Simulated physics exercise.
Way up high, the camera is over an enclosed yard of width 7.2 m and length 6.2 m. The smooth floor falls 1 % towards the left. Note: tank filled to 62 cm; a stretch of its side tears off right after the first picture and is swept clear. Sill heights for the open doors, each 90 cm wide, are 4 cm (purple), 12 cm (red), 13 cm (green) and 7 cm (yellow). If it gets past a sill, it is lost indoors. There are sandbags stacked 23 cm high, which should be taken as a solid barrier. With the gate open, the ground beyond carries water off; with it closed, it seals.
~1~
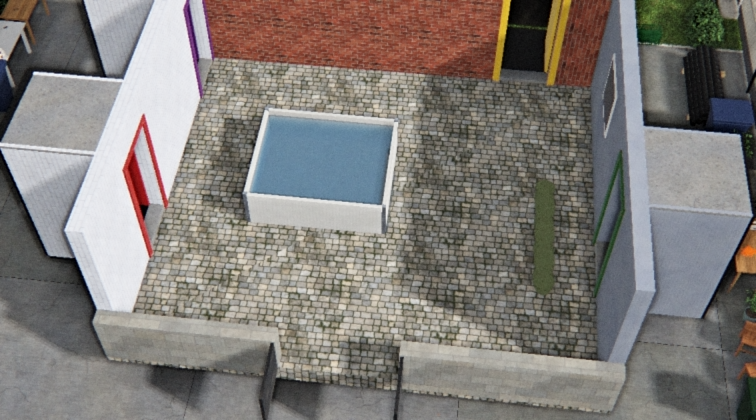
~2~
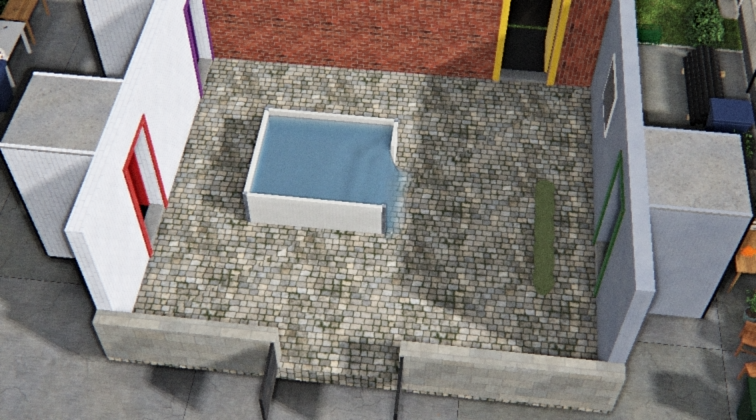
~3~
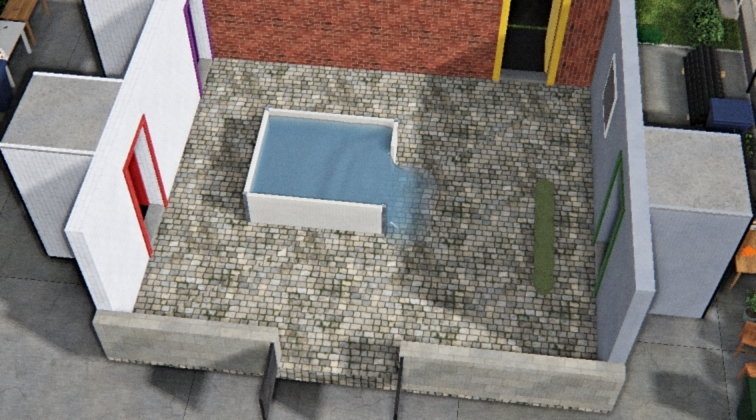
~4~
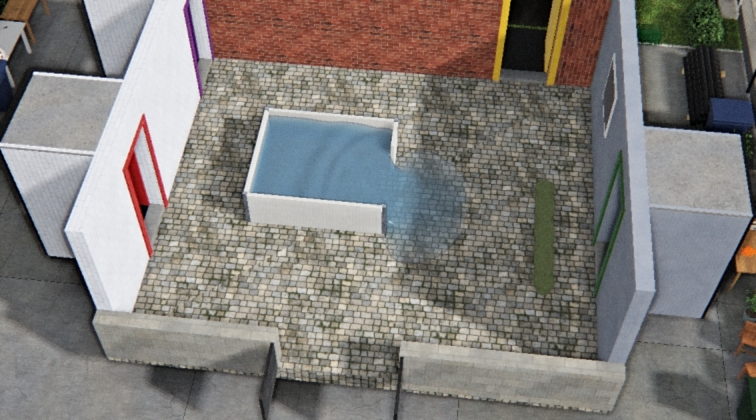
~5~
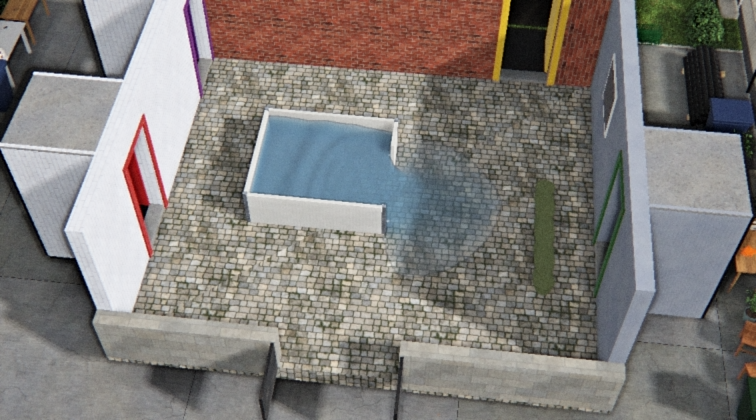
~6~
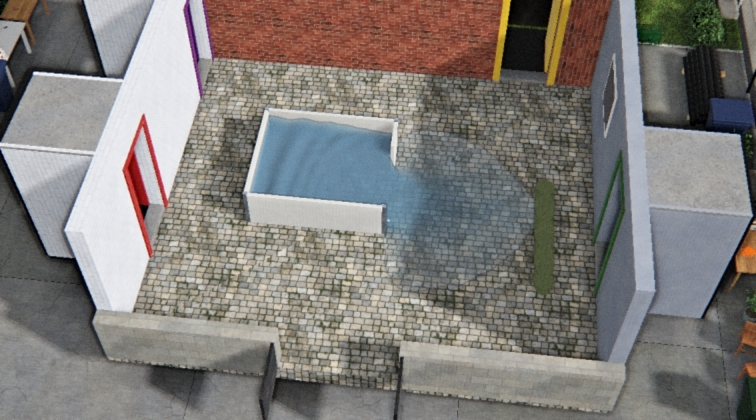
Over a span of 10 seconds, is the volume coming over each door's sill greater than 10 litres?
Within 10 seconds: At the purple door, greater; at the red door, not greater; at the green door, not greater; at the yellow door, greater.
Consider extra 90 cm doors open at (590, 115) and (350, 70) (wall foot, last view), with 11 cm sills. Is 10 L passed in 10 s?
The first doorway goes beyond and the second stays inside.
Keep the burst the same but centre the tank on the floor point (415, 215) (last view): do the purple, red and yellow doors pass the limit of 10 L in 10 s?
Result - purple door exceeds it, red door does not exceed it, yellow door exceeds it.
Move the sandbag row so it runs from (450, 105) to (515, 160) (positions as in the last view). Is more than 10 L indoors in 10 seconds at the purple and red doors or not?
Well, the purple one ends up more than allowed and the red one ends up within bounds.
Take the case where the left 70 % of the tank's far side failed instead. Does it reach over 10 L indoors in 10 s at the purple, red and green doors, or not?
The purple door comes out more than that, the red door less than that and the green door less than that.
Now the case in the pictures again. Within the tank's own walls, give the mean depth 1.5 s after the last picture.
31 cm.
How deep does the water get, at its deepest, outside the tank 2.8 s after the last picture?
About 26 cm at most.
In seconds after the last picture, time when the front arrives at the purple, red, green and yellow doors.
Purple = 6.0 s, red = 6.0 s, green = 1.1 s, yellow = 1.8 s.
Then, 0.7 s after the last picture water covers 25 % of the floor and is deepest (33 cm) near (390, 212); purple door not reached, red door not reached, green door not reached, yellow door not reached.
Then, 1.5 s after the last picture water covers 35 % of the floor and is deepest (31 cm) near (519, 223); purple door not reached, red door not reached, green door 5 cm at the sill, 0 L in, yellow door not reached.
Then, 2.8 s after the last picture water covers 40 % of the floor and is deepest (26 cm) near (562, 89); purple door not reached, red door not reached, green door 7 cm at the sill, 0 L in, yellow door 13 cm at the sill, 3 L in.
Then, 5.3 s after the last picture water covers 75 % of the floor and is deepest (14 cm) near (563, 202); purple door not reached, red door not reached, green door 11 cm at the sill, 3 L in, yellow door 11 cm at the sill, 63 L in.
Then, 9.3 s after the last picture water covers 95 % of the floor and is deepest (12 cm) near (197, 109); purple door 12 cm at the sill, 31 L in, red door 7 cm at the sill, 0 L in, green door 7 cm at the sill, 3 L in, yellow door 7 cm at the sill, 106 L in.
